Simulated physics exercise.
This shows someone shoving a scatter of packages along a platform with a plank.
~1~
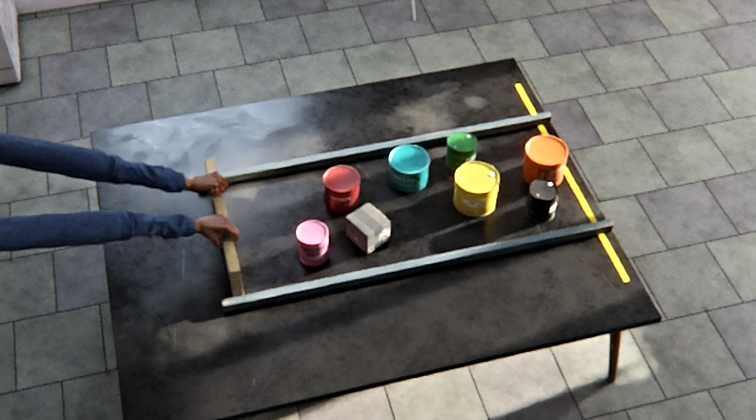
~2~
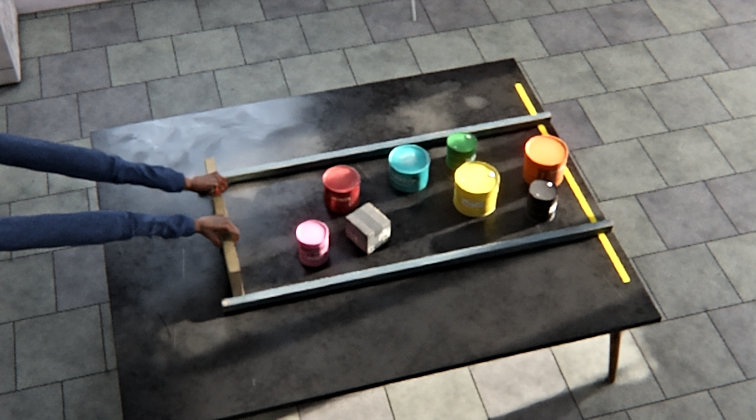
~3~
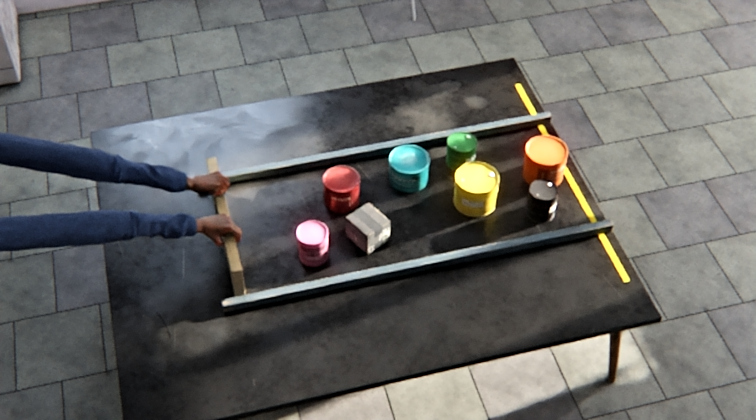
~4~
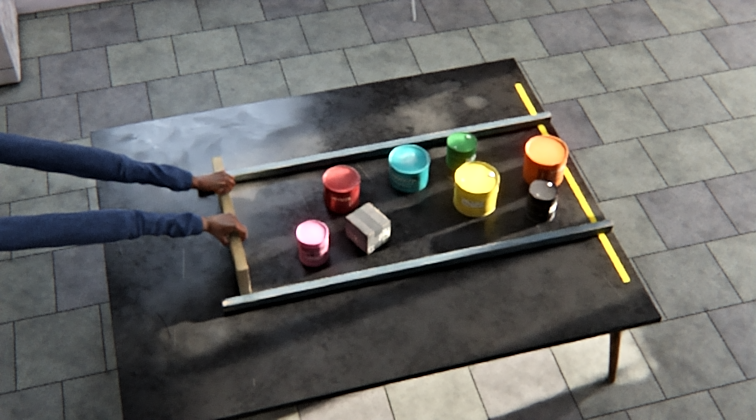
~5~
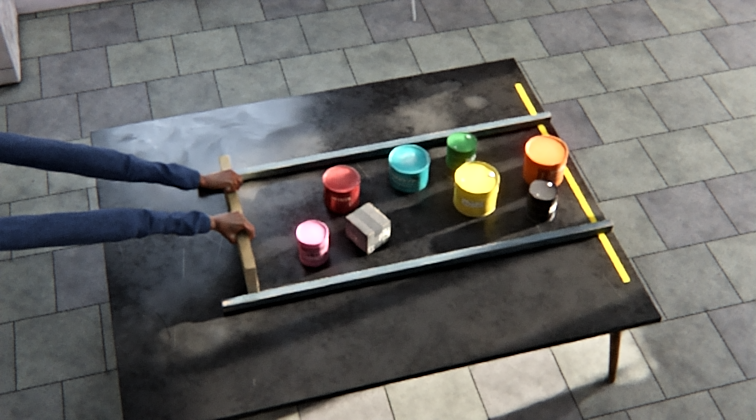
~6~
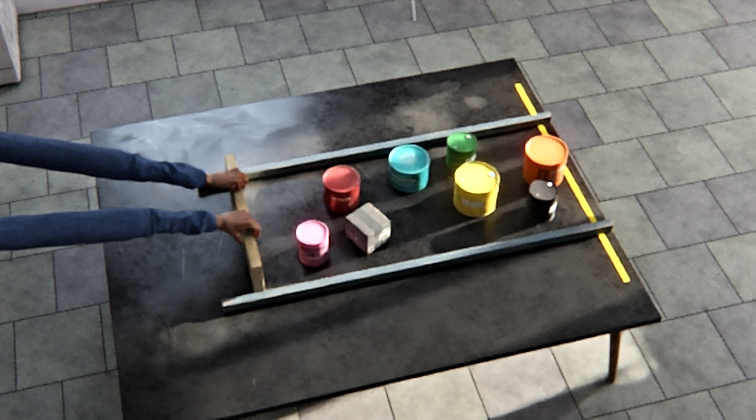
Two hands slide a wooden plank slightly right between rails, while the scattered cans stay still.
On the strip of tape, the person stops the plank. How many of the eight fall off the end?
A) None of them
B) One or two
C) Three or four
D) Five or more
D, five or more.
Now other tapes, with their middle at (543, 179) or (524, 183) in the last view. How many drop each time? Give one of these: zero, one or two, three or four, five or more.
The falls would be 3 or 4; either one or two.
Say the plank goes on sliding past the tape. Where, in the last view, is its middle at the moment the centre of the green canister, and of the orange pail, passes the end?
Around (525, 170) first and around (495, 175) second.
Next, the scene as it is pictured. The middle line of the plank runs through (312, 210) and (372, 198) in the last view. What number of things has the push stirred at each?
The first number is 1, the next one 4.
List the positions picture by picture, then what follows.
In the first frame, orange pail (545, 162); black canister (542, 201); green canister (461, 151); plank (224, 227); tape (568, 174).
In the second frame, black canister (542, 201); grey parcel (368, 229).
In the third frame, green canister (461, 152); yellow canister (476, 189).
In the fourth frame, orange pail (545, 163); plank (231, 225).
In the fifth frame, black canister (542, 201); pink pail (313, 244).
In the sixth frame, orange pail (545, 163); black canister (542, 201); green canister (461, 152); plank (244, 223); tape (568, 174).
Early on, none off yet; orange pail at rest near (545, 163); black canister at rest near (542, 201); green canister at rest near (461, 152).
Finally, the number that fall off is five or more; lost, pink pail, red pail, grey parcel, turquoise pail, yellow canister, green canister, black canister and orange pail.
